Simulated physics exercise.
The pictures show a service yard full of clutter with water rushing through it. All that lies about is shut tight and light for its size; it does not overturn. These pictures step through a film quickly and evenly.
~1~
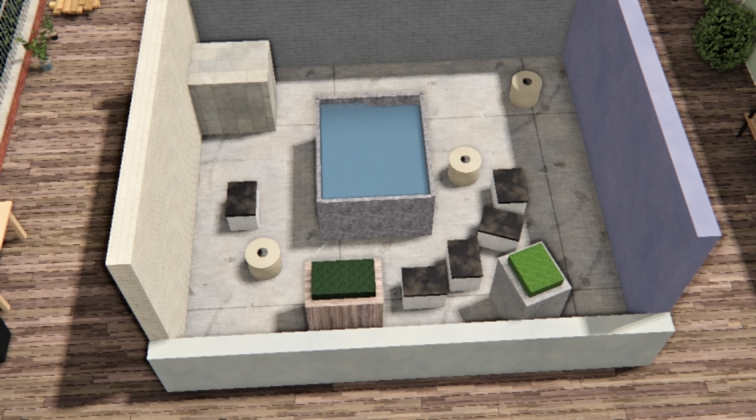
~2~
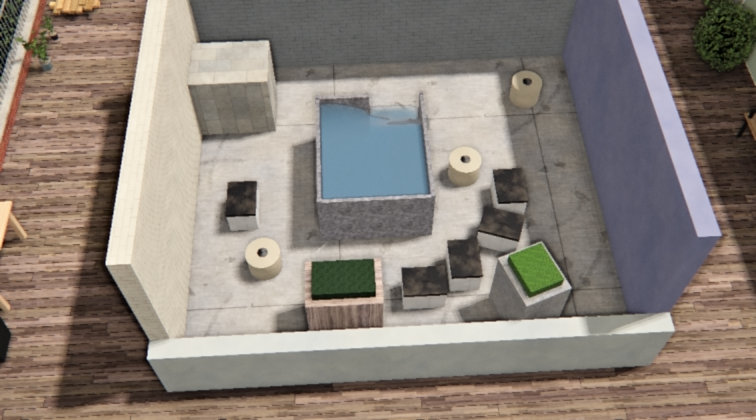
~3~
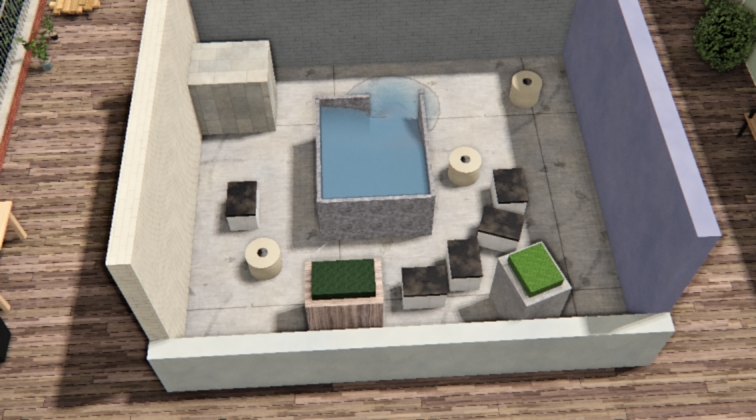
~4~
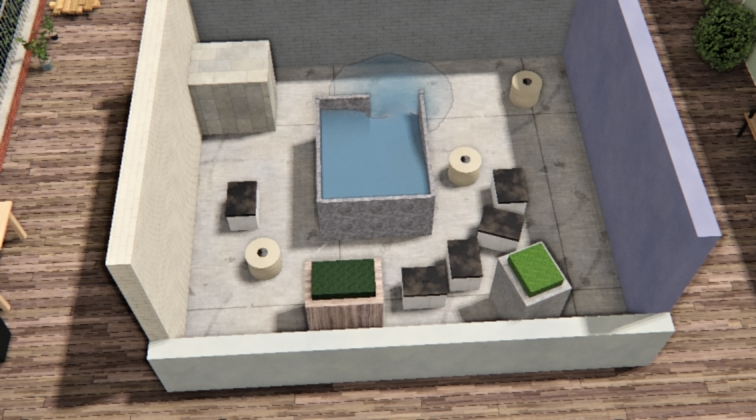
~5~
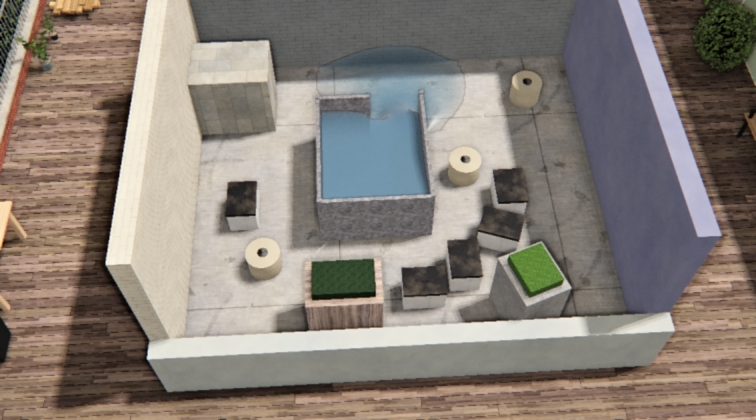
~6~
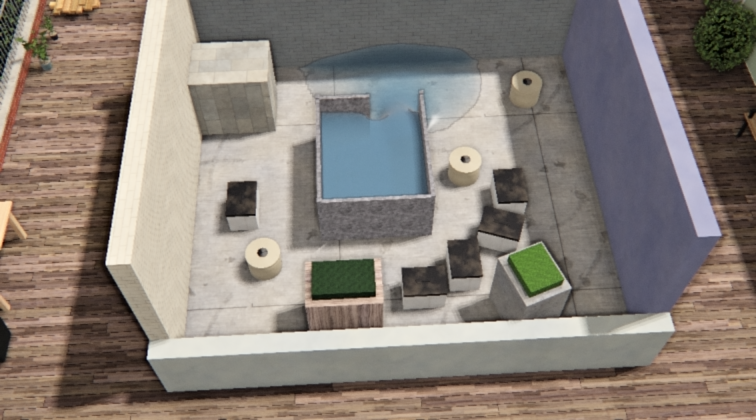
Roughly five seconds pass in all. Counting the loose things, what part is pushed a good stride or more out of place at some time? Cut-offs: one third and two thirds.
Between one third and two thirds.
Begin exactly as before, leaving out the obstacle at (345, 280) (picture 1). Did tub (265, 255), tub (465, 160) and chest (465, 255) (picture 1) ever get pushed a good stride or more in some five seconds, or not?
One at a time: The first traveled far, the second remained nearby, the third remained nearby.
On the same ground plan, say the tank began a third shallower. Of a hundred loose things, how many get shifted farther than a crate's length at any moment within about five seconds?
Roughly 10 %.
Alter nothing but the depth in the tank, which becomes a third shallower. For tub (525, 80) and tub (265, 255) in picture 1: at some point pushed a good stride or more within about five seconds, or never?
First: Travelled that far. Second: Stayed within that.
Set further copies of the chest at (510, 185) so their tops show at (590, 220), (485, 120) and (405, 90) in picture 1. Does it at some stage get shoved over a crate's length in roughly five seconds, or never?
Going by the order given: Travels that far, stays in place, travels that far.
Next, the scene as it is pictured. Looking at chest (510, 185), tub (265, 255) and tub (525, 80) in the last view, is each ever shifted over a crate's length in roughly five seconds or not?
The first is driven that far, the second driven that far, and the third driven that far.
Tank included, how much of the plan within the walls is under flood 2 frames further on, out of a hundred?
My answer would be close to 25 per cent.
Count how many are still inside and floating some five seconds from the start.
3 in all.
A moment on, 0 of 8 are well off their spots; 0 afloat.
Next, 1 of 8 are well off their spots; 0 afloat.
Later, 1 of 8 are well off their spots; 1 afloat.
In the end, 4 of 8 are well off their spots, and 4 have been at some point; 3 afloat.
